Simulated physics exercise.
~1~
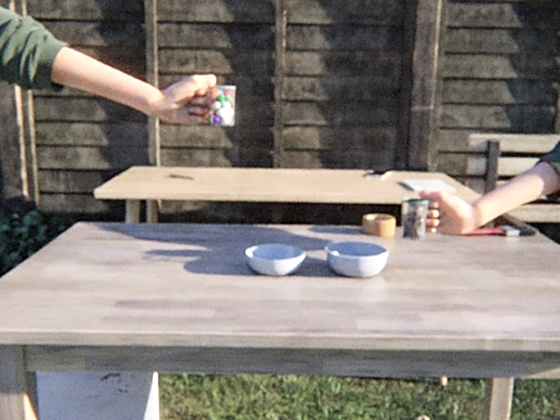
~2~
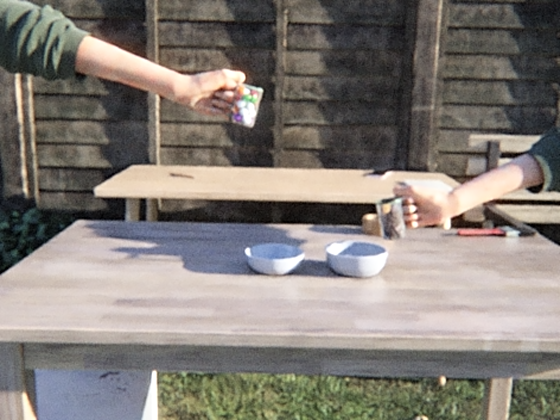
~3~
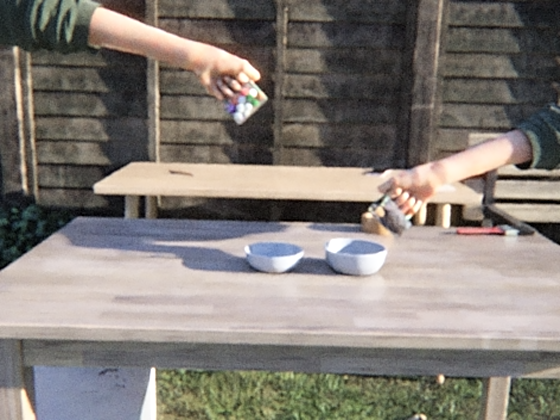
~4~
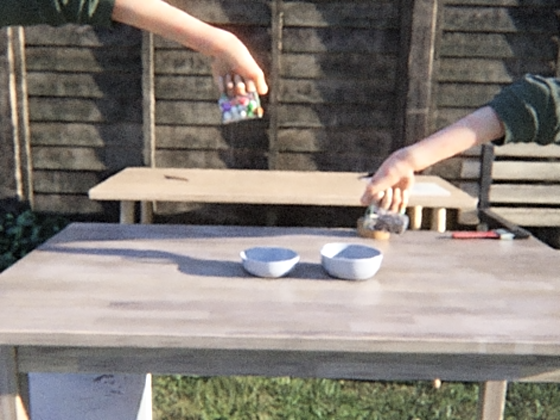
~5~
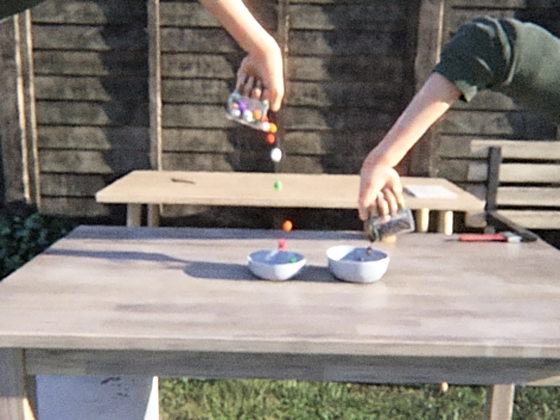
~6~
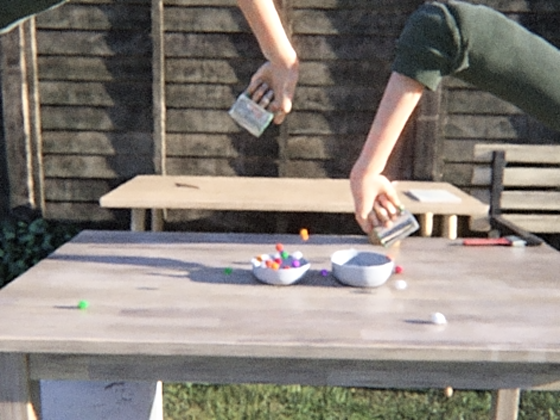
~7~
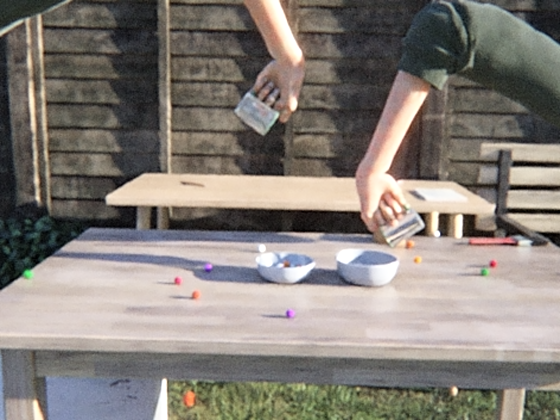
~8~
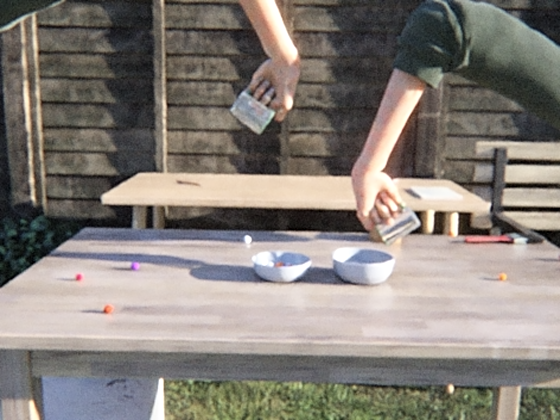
Two hands tip cups over bowls, and colourful balls from the higher left cup scatter.
